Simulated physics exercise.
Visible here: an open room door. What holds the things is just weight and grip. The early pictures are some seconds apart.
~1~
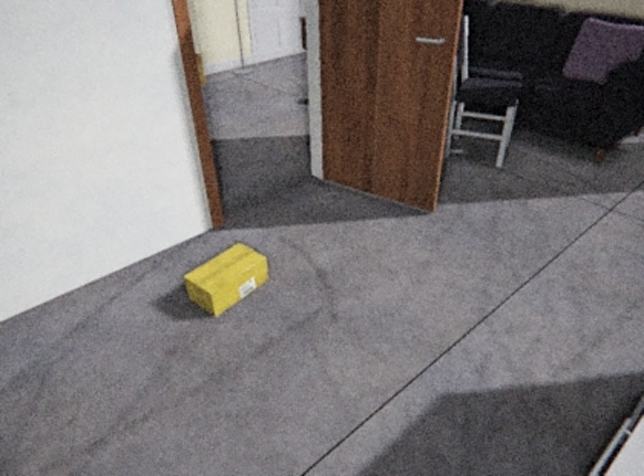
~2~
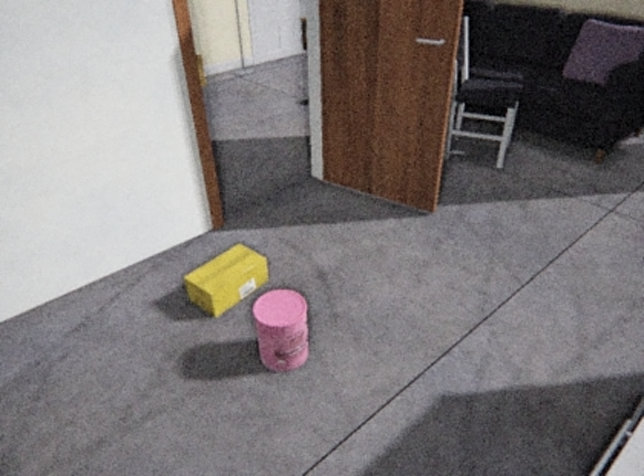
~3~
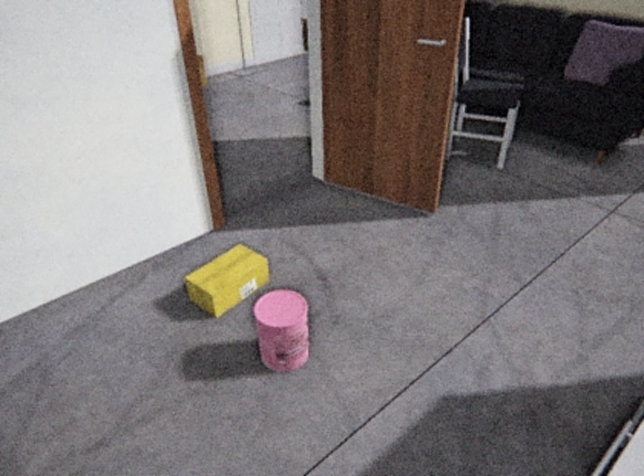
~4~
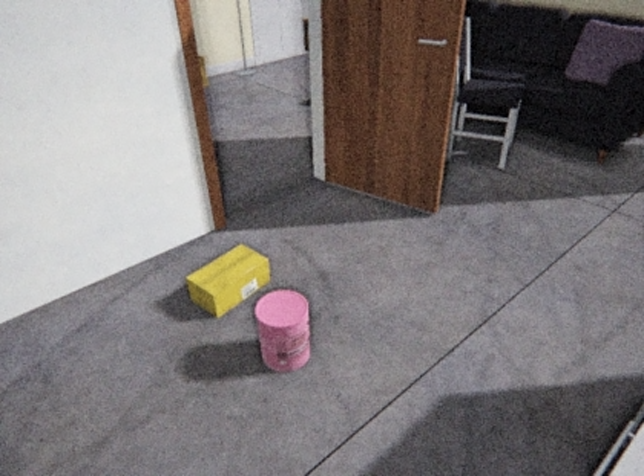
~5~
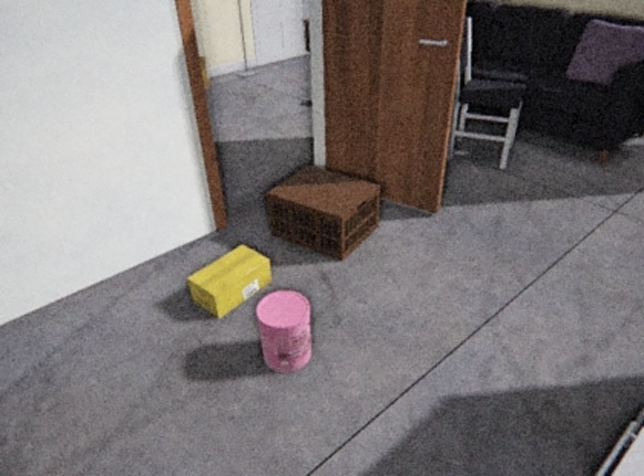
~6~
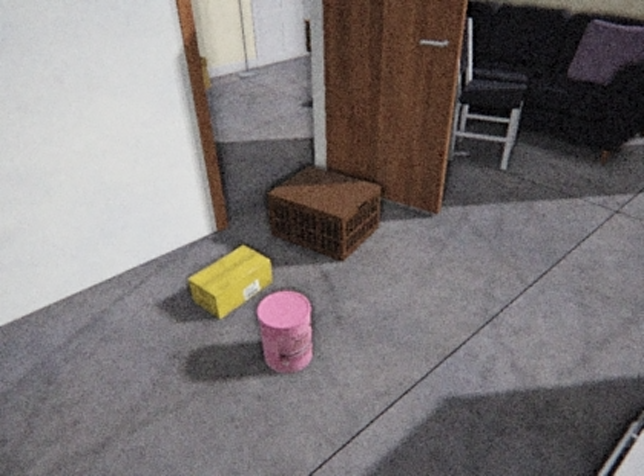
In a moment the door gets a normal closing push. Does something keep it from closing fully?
Yes, the door does not get all the way closed.
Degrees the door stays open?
About 45°.
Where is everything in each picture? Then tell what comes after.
Door wide open and still, in the first picture.
Door wide open and still; pink pail (282, 331); yellow box (228, 279), in the second picture.
Door wide open and still; pink pail (283, 332); yellow box (229, 279), in the third picture.
Door wide open and still; pink pail (284, 332); yellow box (230, 280), in the fourth picture.
Door wide open and still; pink pail (285, 332); yellow box (231, 280), in the fifth picture.
Door wide open and still; brown chest (325, 211); pink pail (286, 333), in the sixth picture.
Then, 0.60 s past the last view, door at 82°.
Then, 1.00 s past the last view, door at 67°; brown chest displaced a little near (307, 213).
Then, 1.50 s past the last view, door at 58°; brown chest displaced a little near (290, 215).
Then, 2.60 s past the last view, door at 49°; brown chest displaced about its own width near (272, 215).
Finally, door at 45°; moved from the start, brown chest; the other 2 still in place. Final places as the last picture's camera would see them, brown chest near (264, 215).
